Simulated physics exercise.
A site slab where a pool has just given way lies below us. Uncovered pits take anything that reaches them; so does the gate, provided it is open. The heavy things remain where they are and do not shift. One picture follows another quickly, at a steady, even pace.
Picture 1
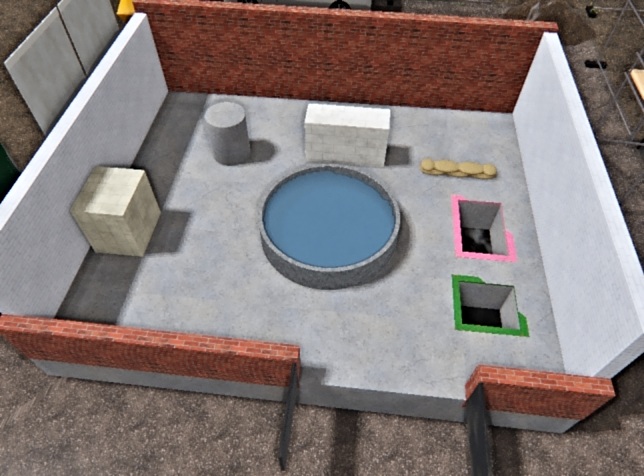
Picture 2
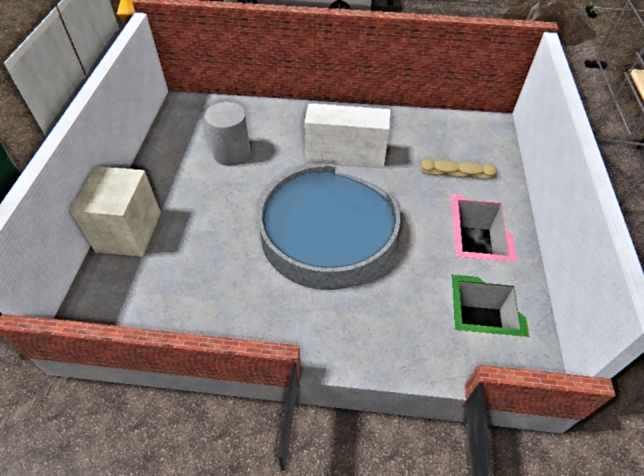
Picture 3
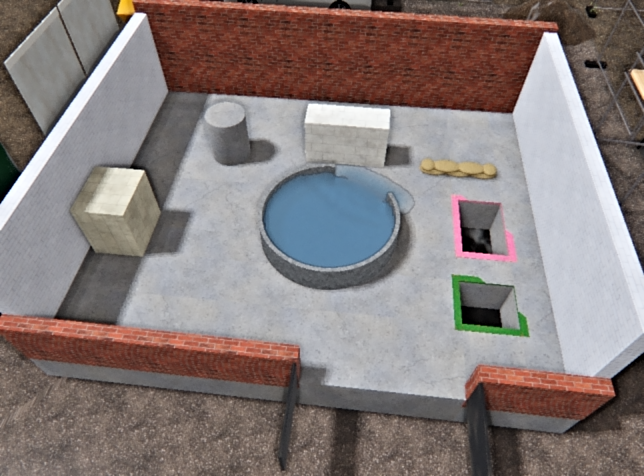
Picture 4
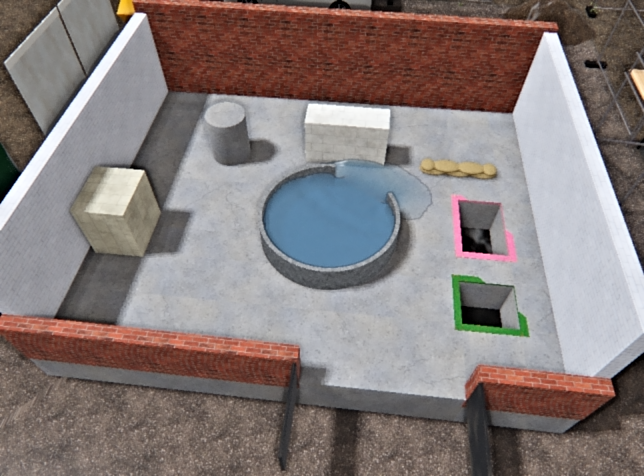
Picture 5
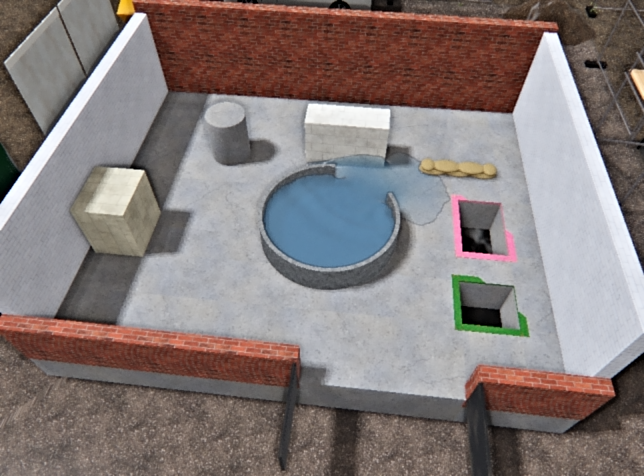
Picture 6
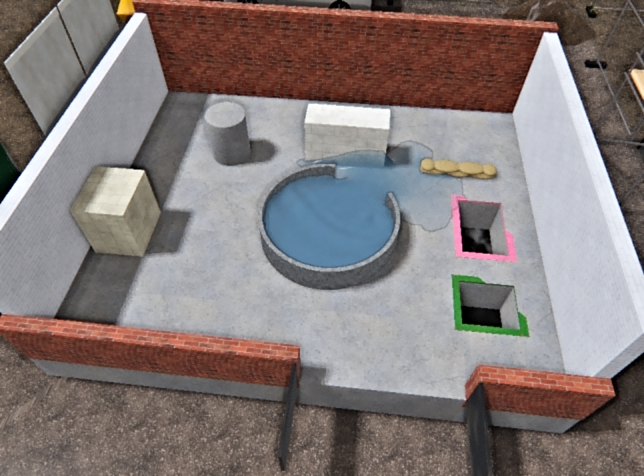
The footage shows a walled concrete slab with a round pool of still water, blocks, sandbags and two outlined square pits; a gap opens on the pool's far side, and water pours out, spreading rightward around the sandbags.
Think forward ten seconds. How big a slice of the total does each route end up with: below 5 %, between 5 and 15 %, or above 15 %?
Final slices - gate: Below 5 %, pink pit: Above 15 %, green pit: Below 5 %.
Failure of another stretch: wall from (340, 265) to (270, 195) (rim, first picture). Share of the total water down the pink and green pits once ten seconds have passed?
Out of every hundred parts, pink takes 0 and green takes 0.
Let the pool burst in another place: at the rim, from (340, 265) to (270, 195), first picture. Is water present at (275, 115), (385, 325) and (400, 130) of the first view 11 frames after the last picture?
The first would be still unwetted, the second still unwetted and the third still unwetted.
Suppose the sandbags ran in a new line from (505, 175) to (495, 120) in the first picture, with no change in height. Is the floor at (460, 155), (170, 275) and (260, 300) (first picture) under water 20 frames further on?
Soaked, bare, bare.
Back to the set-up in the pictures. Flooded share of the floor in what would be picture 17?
It comes to roughly 25 in a hundred.
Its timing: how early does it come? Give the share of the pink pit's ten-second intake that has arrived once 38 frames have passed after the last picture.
Around 65 %.
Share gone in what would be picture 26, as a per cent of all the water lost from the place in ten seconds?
Working it through, I arrive at 30 per cent.
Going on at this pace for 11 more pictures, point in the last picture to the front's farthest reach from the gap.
Estimated pixel: (508, 118).
A moment on, water covers 15 % of the floor; the gate 0 %, the pink pit 0 %, the green pit 0 %.
Next, water covers 25 % of the floor; the gate 0 %, the pink pit 2 %, the green pit 0 %.
Then, water covers 35 % of the floor; the gate 0 %, the pink pit 7 %, the green pit 0 %.
Later, water covers 55 % of the floor; the gate 0 %, the pink pit 15 %, the green pit 2 %.
In the end, water covers 70 % of the floor; the gate 0 %, the pink pit 23 %, the green pit 3 %.
